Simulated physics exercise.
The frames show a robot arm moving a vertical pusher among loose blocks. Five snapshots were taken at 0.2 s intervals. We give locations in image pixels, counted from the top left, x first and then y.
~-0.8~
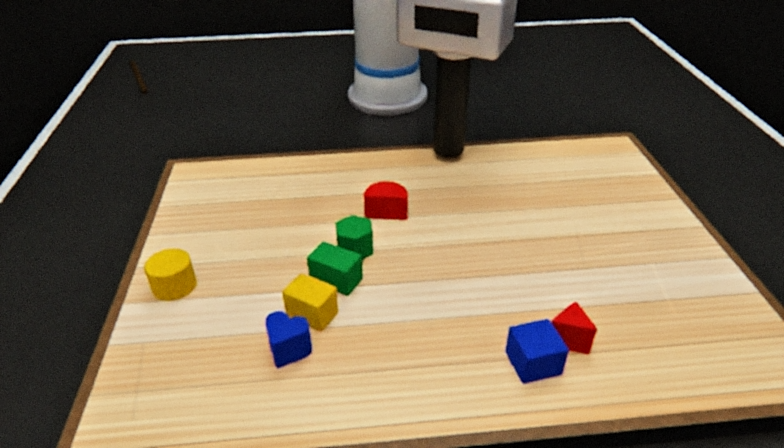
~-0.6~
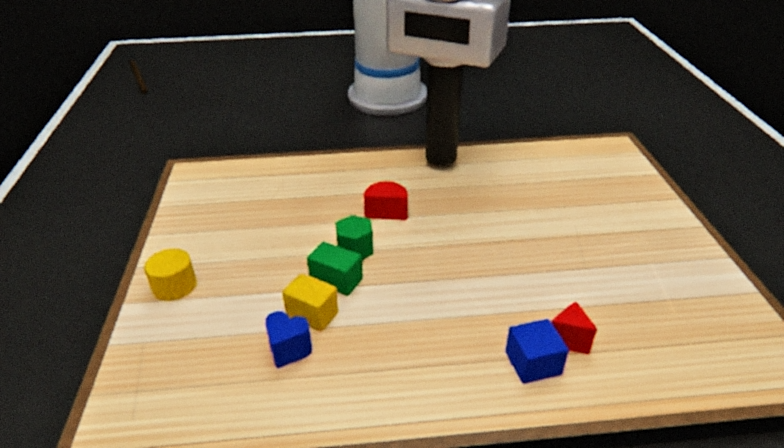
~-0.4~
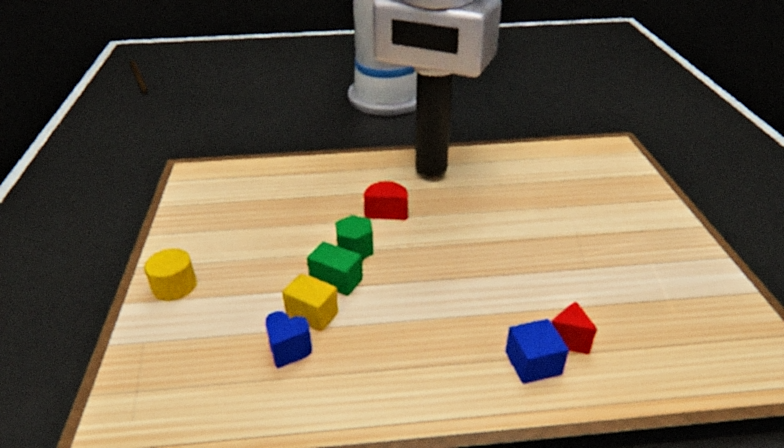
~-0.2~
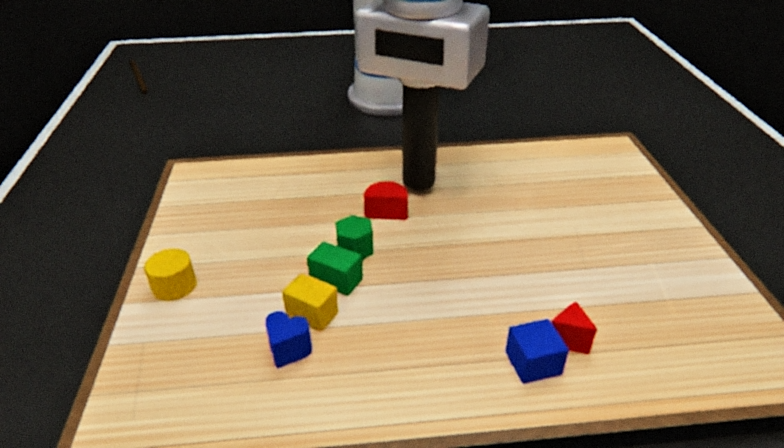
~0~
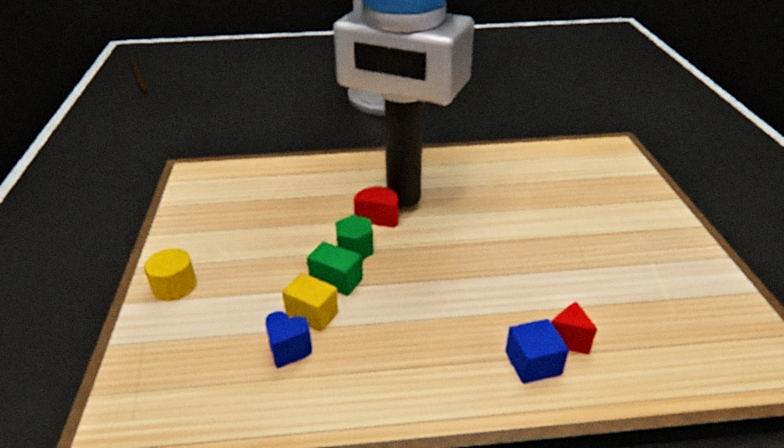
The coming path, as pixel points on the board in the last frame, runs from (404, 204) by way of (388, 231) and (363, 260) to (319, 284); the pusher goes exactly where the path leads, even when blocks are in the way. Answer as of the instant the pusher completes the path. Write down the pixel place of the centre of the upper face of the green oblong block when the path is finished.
It comes to (289, 284).
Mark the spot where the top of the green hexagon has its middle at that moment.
I'd place it at (245, 249), taking the centre of its top.
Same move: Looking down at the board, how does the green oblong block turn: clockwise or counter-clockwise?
Looking down, it rotates anti-clockwise.
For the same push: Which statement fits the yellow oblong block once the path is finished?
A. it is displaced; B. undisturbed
A - it is displaced.
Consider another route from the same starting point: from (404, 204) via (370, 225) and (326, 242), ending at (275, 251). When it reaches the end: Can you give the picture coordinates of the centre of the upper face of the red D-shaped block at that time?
Its top centre lands on (259, 254).
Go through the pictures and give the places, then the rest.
The first picture shows pusher tip (449, 149); block tops, yellow oblong block (309, 289); green oblong block (334, 255); green hexagon (354, 226); red D-shaped block (386, 189).
The second picture shows pusher (441, 157); blocks unchanged.
The third picture shows pusher (431, 168); blocks unchanged.
The fourth picture shows pusher (419, 181); blocks unchanged.
The fifth picture shows pusher (404, 197); yellow oblong block (309, 289); green oblong block (334, 255); green hexagon (354, 226); red D-shaped block (378, 195).
On the path given first. One third of the way, pusher (387, 226); green oblong block (328, 261), turned 20° anticlockwise; green hexagon (336, 237), turned 25° clockwise; red D-shaped block (353, 218), turned 35° clockwise.
Two thirds of the way, pusher (362, 253); yellow oblong block (306, 295), turned 30° anticlockwise; green oblong block (309, 273), turned 30° anticlockwise; green hexagon (290, 249), turned 60° clockwise; red D-shaped block (323, 237), turned 65° clockwise.
At the end, pusher (319, 276); yellow oblong block (293, 308), turned 25° anticlockwise; green oblong block (289, 284), turned 25° anticlockwise; green hexagon (245, 249), turned 95° clockwise; red D-shaped block (280, 252), turned 100° clockwise.
